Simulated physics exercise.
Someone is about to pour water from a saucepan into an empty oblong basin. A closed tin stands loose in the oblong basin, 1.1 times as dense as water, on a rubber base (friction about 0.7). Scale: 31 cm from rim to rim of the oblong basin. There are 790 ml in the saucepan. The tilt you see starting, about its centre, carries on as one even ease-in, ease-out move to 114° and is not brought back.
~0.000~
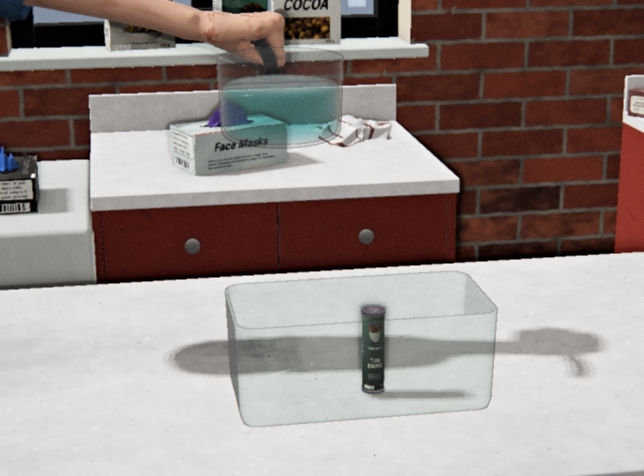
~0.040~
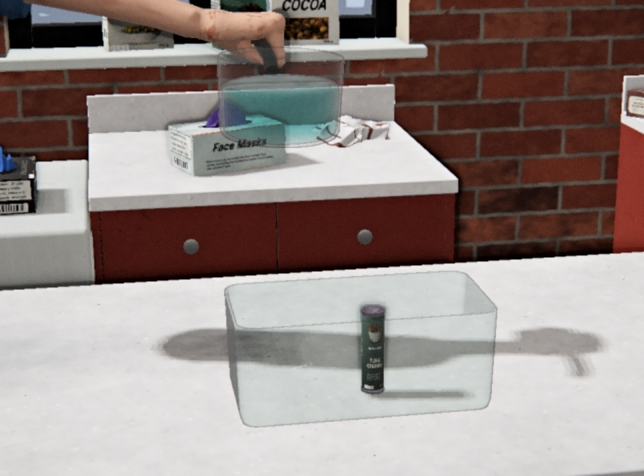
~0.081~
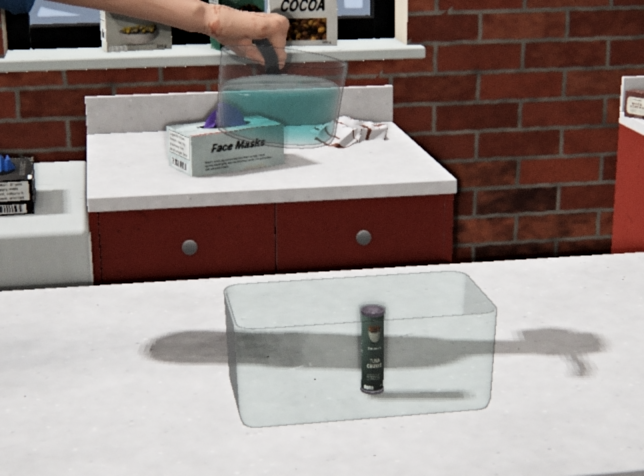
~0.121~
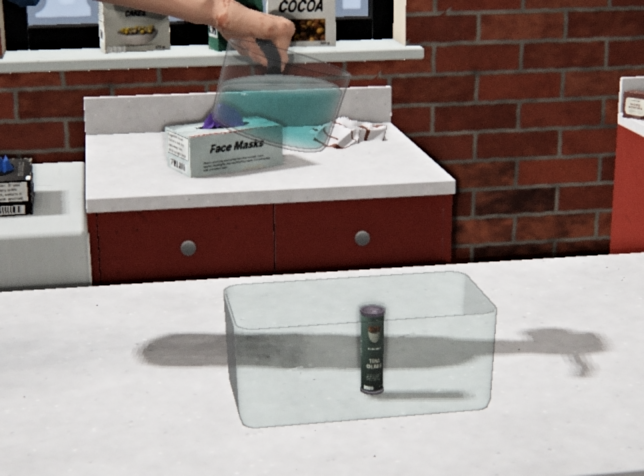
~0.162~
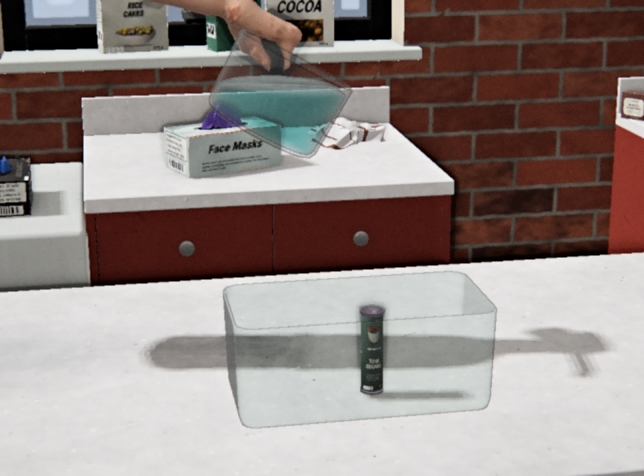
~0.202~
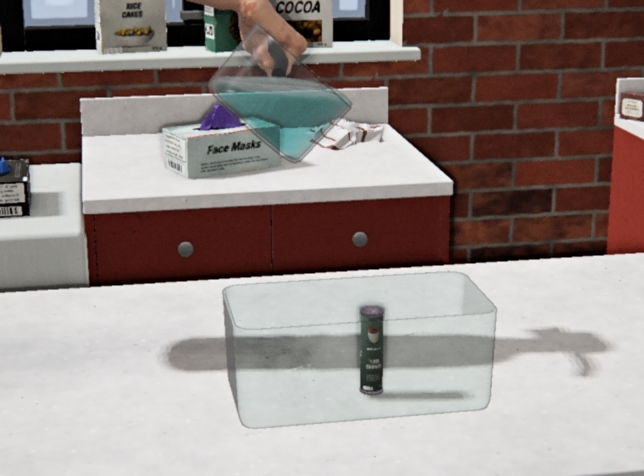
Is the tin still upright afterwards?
It stays up.
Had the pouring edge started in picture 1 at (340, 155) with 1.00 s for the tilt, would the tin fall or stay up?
Then it keeps standing.
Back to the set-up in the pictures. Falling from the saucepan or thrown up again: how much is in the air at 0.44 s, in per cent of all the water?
About 68 per cent.
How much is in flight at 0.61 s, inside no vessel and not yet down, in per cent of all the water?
Near 16 in a hundred.
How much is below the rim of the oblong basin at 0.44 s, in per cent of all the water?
Near 5 in a hundred.
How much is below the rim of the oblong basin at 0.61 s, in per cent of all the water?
Near 78 in a hundred.
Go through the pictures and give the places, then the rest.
It leans 0°; its right rim is at (341, 57); the water meets the walls at (221, 87) and (338, 83); the oblong basin's rim runs from (231, 308) to (482, 292); the tin's top is at (373, 313), in the first picture.
It leans 2°; its right rim is at (342, 58); the water meets the walls at (221, 87) and (338, 83), in the second picture.
It leans 8°; its right rim is at (345, 65); the water meets the walls at (221, 86) and (339, 84), in the third picture.
It leans 17°; its right rim is at (348, 75); the water meets the walls at (220, 86) and (340, 85), in the fourth picture.
It leans 29°; its right rim is at (350, 90); the water meets the walls at (216, 86) and (344, 89), in the fifth picture.
It leans 43°; its right rim is at (348, 107); the water meets the walls at (213, 81) and (343, 93); 1 per cent is over the edge, in the sixth picture.
By 0.44 s the tilt is 112° and 27 per cent is still to pour; the tin stands where it began.
By 0.61 s the tilt is 114° and 4 per cent is still to pour; the tin stands where it began.
By 0.79 s the tilt is 114° and 0 per cent is still to pour; the tin stands where it began.
By 0.98 s the tilt is 114° and 0 per cent is still to pour; the tin stands where it began.
At rest the tin stands where it began.
